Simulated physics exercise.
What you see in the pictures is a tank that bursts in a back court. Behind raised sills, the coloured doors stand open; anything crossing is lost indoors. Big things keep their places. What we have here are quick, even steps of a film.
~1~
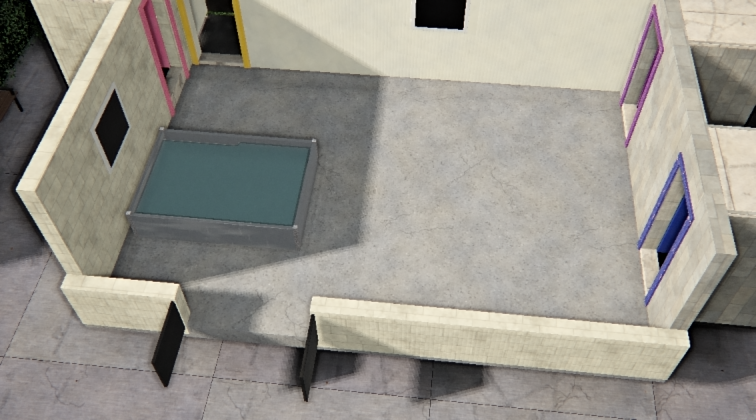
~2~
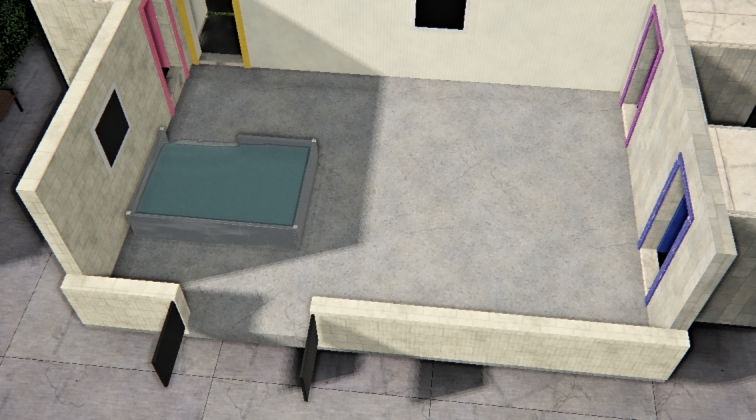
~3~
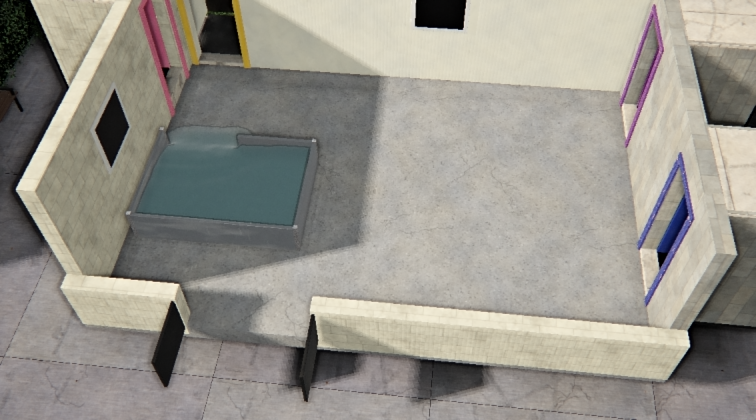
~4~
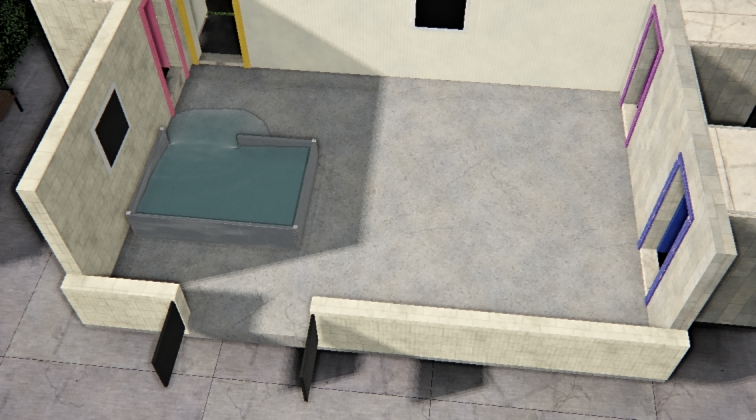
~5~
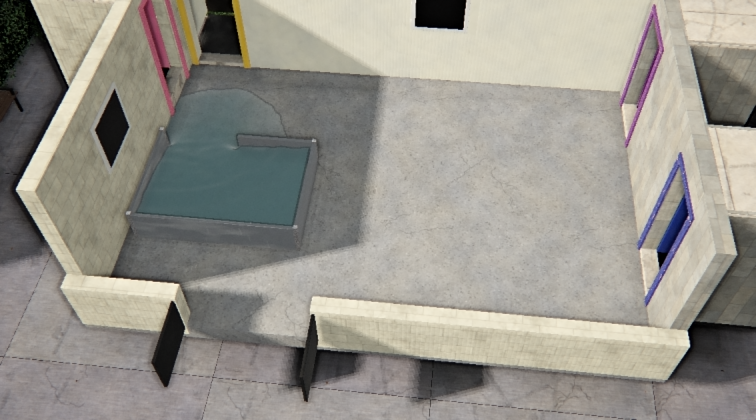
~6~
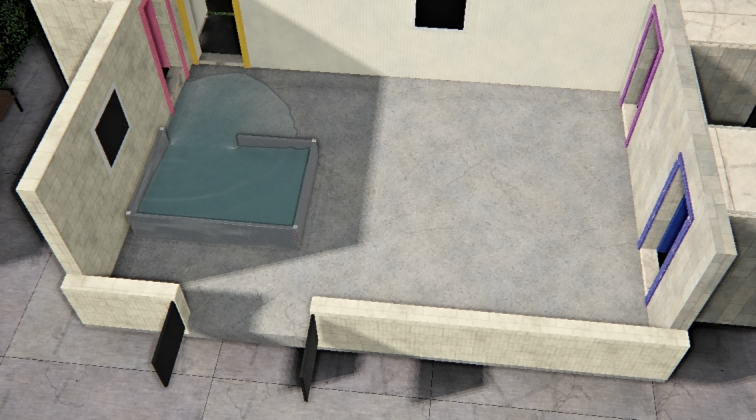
The video shows a walled court with coloured doorways, where a low rectangular tank of still water opens along its far side, and water pours through the gap, spreading across the grey floor in a widening curved sheet.
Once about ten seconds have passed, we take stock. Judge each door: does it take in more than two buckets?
As I see it, most likely the yellow door gets too much water; most likely the purple door gets two buckets or less; most likely the blue door gets two buckets or less; most likely the pink door gets two buckets or less.
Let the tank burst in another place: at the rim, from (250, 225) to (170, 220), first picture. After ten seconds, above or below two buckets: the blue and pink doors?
Outcome - blue door comes in lower, pink door comes in lower.
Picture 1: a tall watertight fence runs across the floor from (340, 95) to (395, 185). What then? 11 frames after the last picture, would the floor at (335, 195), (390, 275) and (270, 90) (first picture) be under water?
Results in sequence: Bone-dry / bone-dry / swamped.
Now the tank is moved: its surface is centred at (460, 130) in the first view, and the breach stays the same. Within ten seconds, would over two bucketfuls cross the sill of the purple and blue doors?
The purple door overshoots the limit, while the blue door falls short.
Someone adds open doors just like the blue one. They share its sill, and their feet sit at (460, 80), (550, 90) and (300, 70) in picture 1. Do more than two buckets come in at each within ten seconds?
Taking the new doors in the order given: The first comes up short, the second comes up short, the third tops it.
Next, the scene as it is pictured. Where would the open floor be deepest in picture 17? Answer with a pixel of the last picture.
Deepest spot: Near (188, 75).
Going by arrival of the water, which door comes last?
My answer: The blue-painted one.
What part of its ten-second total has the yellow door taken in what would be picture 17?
By then roughly 30 percent of the ten-second total is in.
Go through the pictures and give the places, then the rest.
The first frame shows still water in the water tank at (226, 180).
In the second frame, water pours out on the water tank's far side and has run to a hidden place.
In the third frame, water pours out on the water tank's far side and has run to a hidden place.
In the fourth frame, the front is at (254, 119), out from the gap on the water tank's far side.
In the fifth frame, the front is at (240, 92), out from the gap on the water tank's far side.
In the sixth frame, the front is at (245, 77), out from the gap on the water tank's far side.
A moment on, water covers 15 % of the floor; the yellow door over two buckets in, the purple door not reached, the blue door not reached, the pink door wet at the sill, nothing in.
Next, water covers 15 % of the floor; the yellow door far over two buckets in, the purple door not reached, the blue door not reached, the pink door wet at the sill, nothing in.
Then, water covers 25 % of the floor; the yellow door far over two buckets in, the purple door not reached, the blue door not reached, the pink door wet at the sill, nothing in.
Later, water covers 60 % of the floor; the yellow door far over two buckets in, the purple door not reached, the blue door not reached, the pink door wet at the sill, nothing in.
In the end, water covers 85 % of the floor; the yellow door far over two buckets in, the purple door wet at the sill, nothing in, the blue door wet at the sill, nothing in, the pink door wet at the sill, nothing in.
